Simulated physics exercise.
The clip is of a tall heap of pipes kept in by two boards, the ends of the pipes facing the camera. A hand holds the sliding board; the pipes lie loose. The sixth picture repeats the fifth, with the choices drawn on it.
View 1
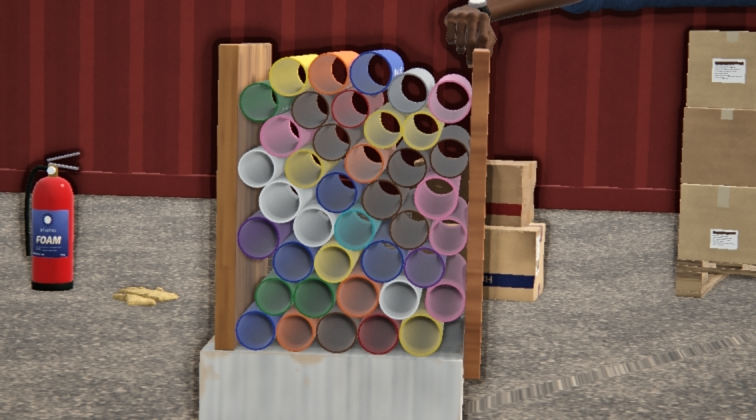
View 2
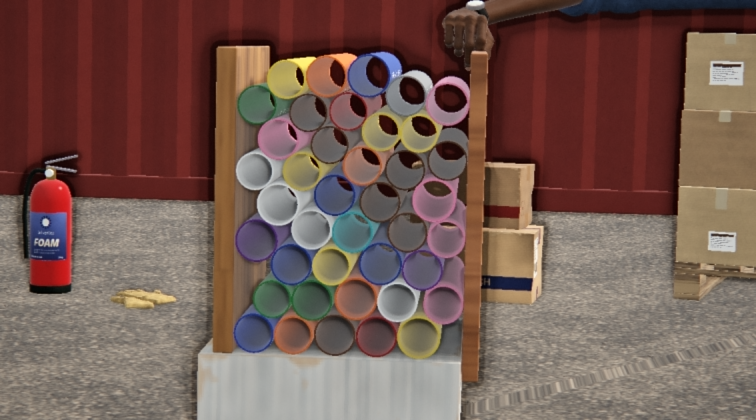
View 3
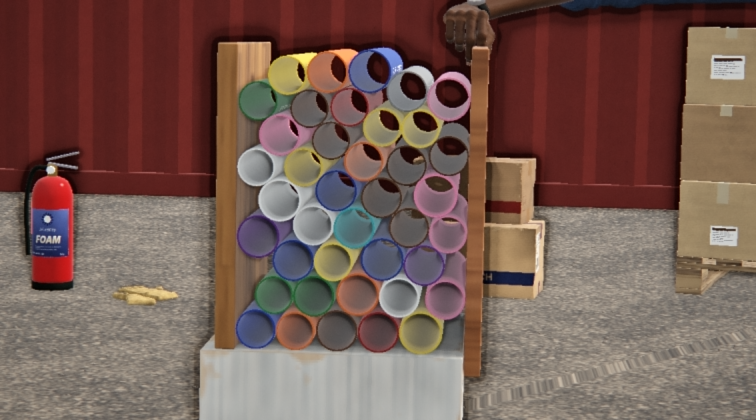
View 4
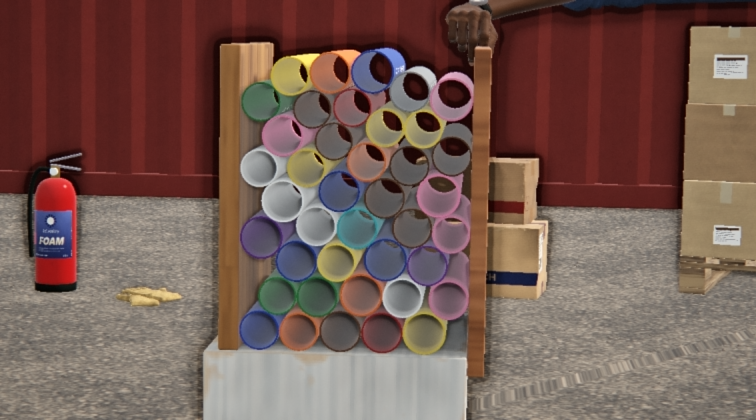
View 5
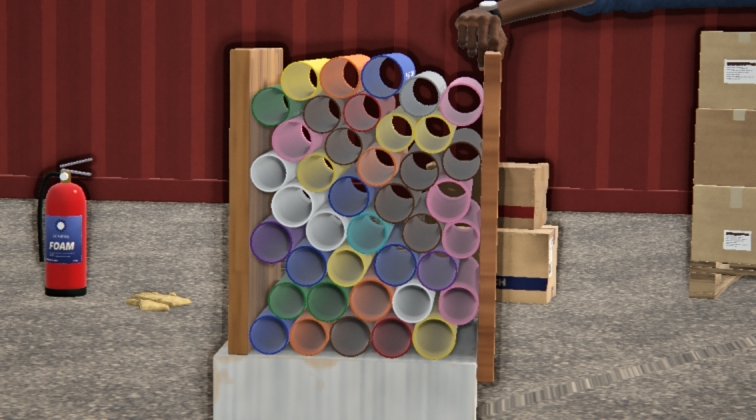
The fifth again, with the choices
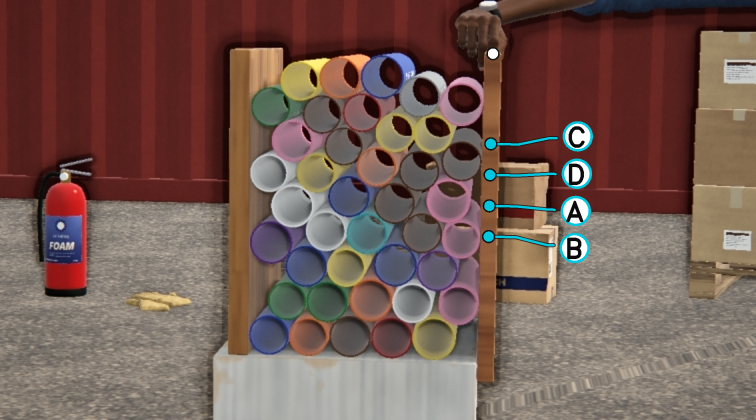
To begin with, a tall heap of colourful pipes sits between two wooden boards on a pale block, with a hand gripping the top of the right board. The view shifts slightly, ending with everything a little further right, while the pipes and boards show no clear movement against one another.
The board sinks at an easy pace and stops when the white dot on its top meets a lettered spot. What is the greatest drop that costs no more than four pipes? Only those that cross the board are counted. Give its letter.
At most to D.
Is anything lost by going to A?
At A: Yes.
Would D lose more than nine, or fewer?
It loses fewer than nine.
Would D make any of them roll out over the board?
Yes.
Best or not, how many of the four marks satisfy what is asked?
The number is two.
On the marked copy, A at (490, 206); B at (489, 237); C at (491, 144); D at (490, 175); the white dot at (493, 54).
Taking D. A third of the way, top of the board (483, 110).
Two thirds of the way, top of the board (482, 172).
When it is over, top of the board (482, 174), one out over the board.
As for the rest, A five out over the board; B more than four out over the board; C none out over the board.
